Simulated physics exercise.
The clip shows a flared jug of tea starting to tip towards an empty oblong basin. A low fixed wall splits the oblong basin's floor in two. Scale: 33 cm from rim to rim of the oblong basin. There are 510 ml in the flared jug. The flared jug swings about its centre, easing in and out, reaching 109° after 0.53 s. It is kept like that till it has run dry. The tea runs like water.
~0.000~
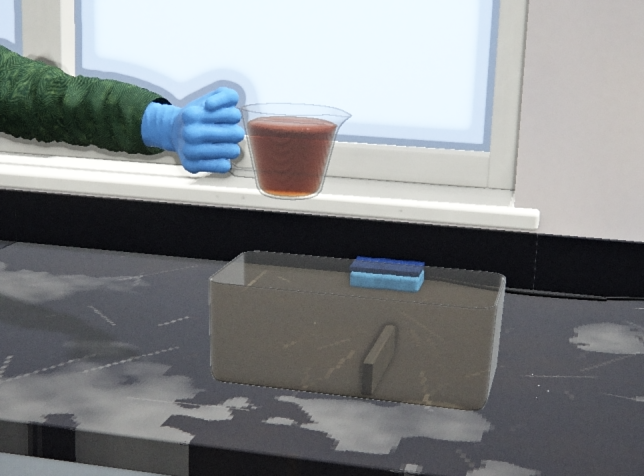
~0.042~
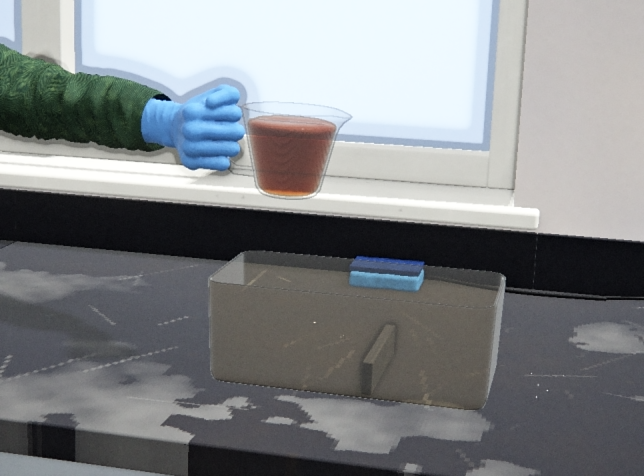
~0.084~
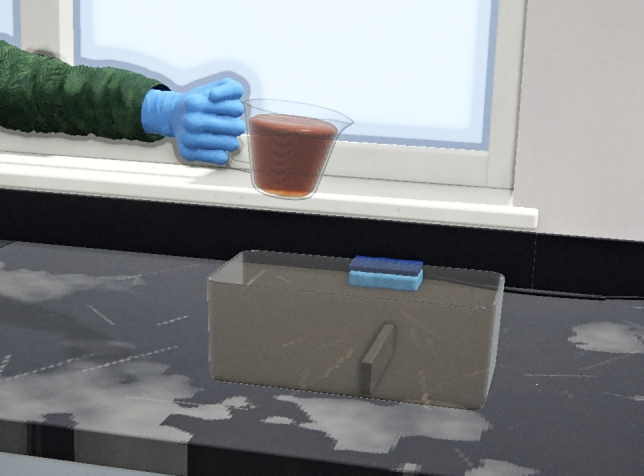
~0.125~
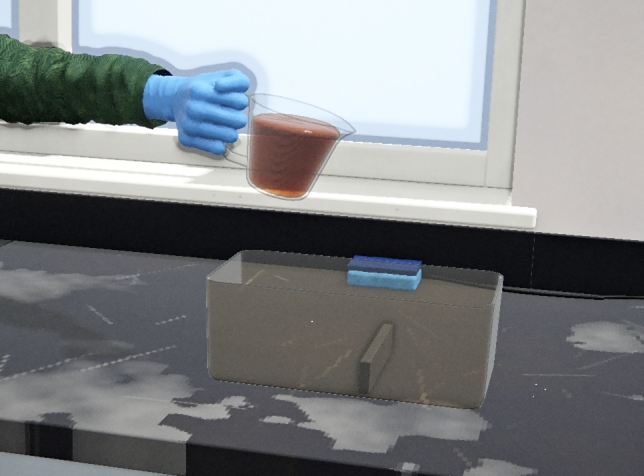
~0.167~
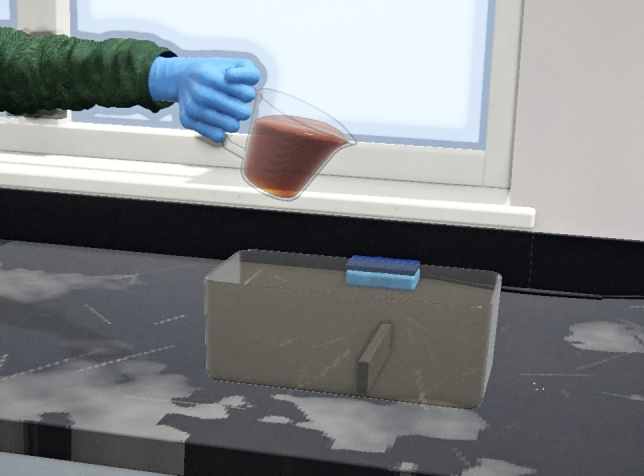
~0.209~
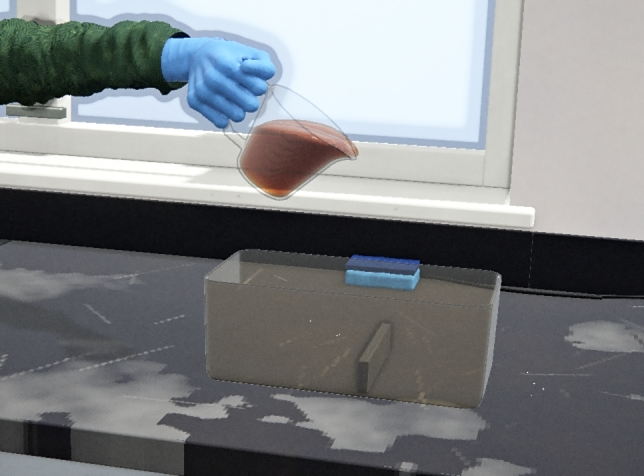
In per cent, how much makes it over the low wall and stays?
About 42 per cent.
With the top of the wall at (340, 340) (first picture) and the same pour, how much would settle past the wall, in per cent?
Then about 90 per cent.
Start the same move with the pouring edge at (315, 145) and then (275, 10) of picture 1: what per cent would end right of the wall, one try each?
In turn about 10 and 10 per cent.
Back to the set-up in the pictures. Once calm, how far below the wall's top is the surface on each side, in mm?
Left about 28 mm, right about 28 mm.
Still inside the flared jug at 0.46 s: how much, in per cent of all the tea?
Some 30 per cent.
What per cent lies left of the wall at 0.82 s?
About 54 per cent.
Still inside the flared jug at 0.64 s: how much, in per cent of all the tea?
Near 2 in a hundred.
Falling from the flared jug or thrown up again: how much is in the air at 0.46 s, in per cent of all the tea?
Some 32 per cent.
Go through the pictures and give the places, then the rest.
In the first frame, it leans 0°; its right rim is at (352, 115); the tea meets the walls at (250, 119) and (338, 125); the oblong basin's rim runs from (227, 267) to (500, 293); the wall's top is at (380, 345).
In the second frame, it leans 2°; its right rim is at (352, 116); the tea meets the walls at (250, 118) and (338, 125).
In the third frame, it leans 7°; its right rim is at (354, 122); the tea meets the walls at (252, 116) and (339, 127).
In the fourth frame, it leans 14°; its right rim is at (356, 131); the tea meets the walls at (254, 114) and (342, 131).
In the fifth frame, it leans 25°; its right rim is at (357, 144); the tea meets the walls at (257, 118) and (346, 136).
In the sixth frame, it leans 37°; its right rim is at (357, 159); the tea meets the walls at (255, 127) and (353, 149); 2 per cent is over the edge.
By 0.46 s the tilt is 104° and 30 per cent is still to pour, 7 is left of the wall and 31 right of it.
By 0.64 s the tilt is 109° and 2 per cent is still to pour, 47 is left of the wall and 43 right of it.
By 0.82 s the tilt is 109° and 0 per cent is still to pour, 55 is left of the wall and 41 right of it.
By 1.03 s the tilt is 109° and 0 per cent is still to pour, 55 is left of the wall and 42 right of it.
At rest 55 per cent lies left of the wall, 42 right of it and 4 outside.
